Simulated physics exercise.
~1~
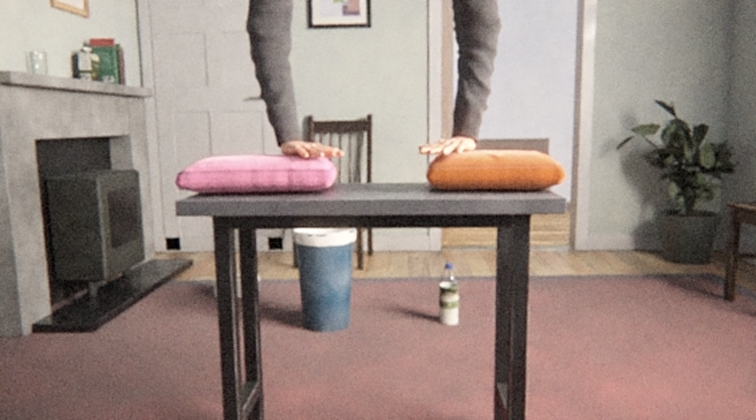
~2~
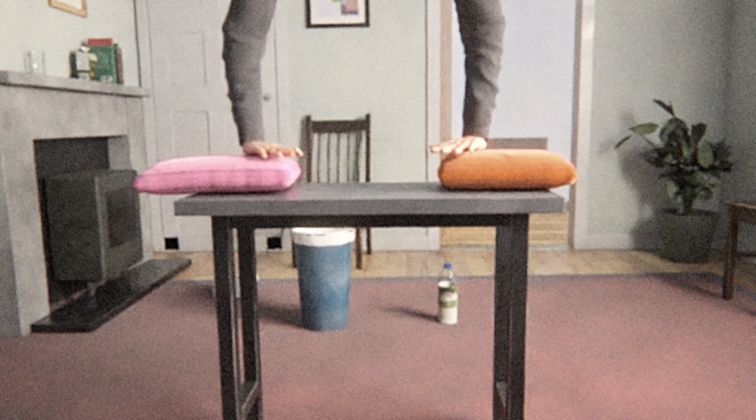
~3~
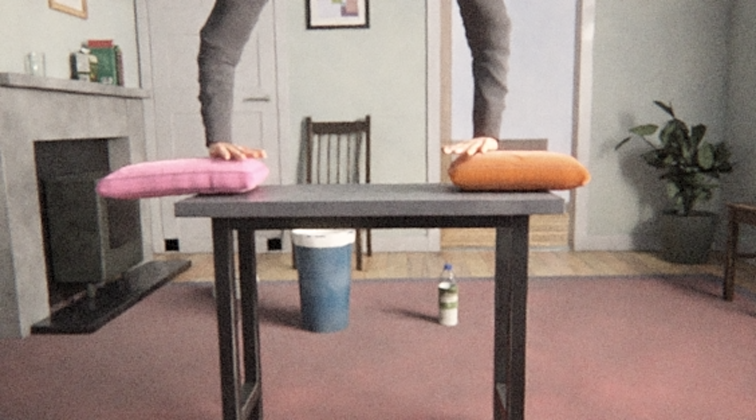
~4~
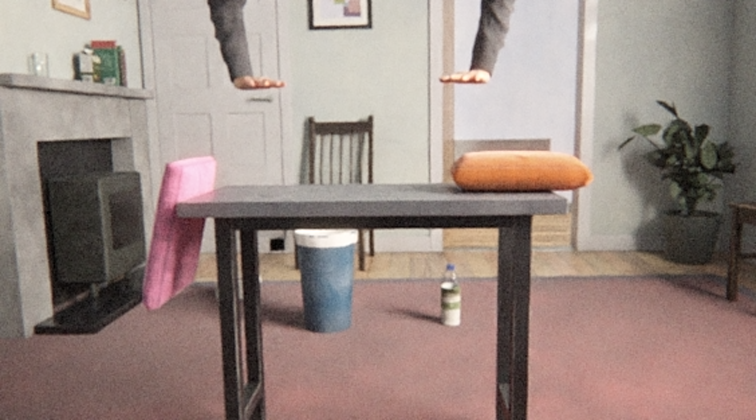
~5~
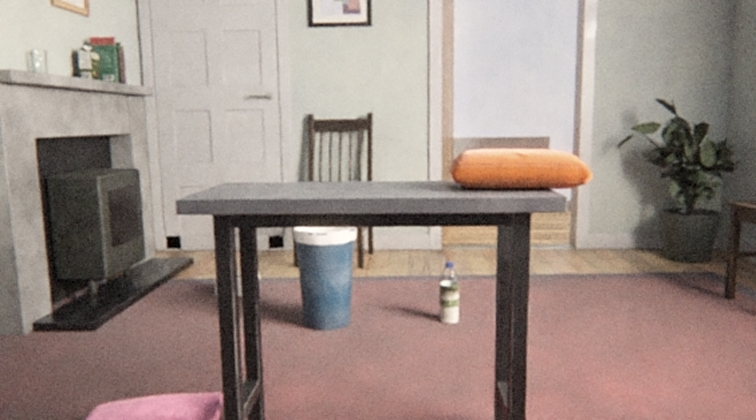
In a living room with a fireplace, a red carpet and a potted plant, a narrow dark side table stands with a pink pillow and an orange cushion-like bag on top. Two hands press down on them and slide them apart, the pink one to the left and the orange one to the right. The pink pillow ends up jutting well past the left end, while the orange bag overhangs the right end only slightly. The hands then lift away, and the pillow tips over the edge. It drops to the carpet, while the orange bag stays on the table.
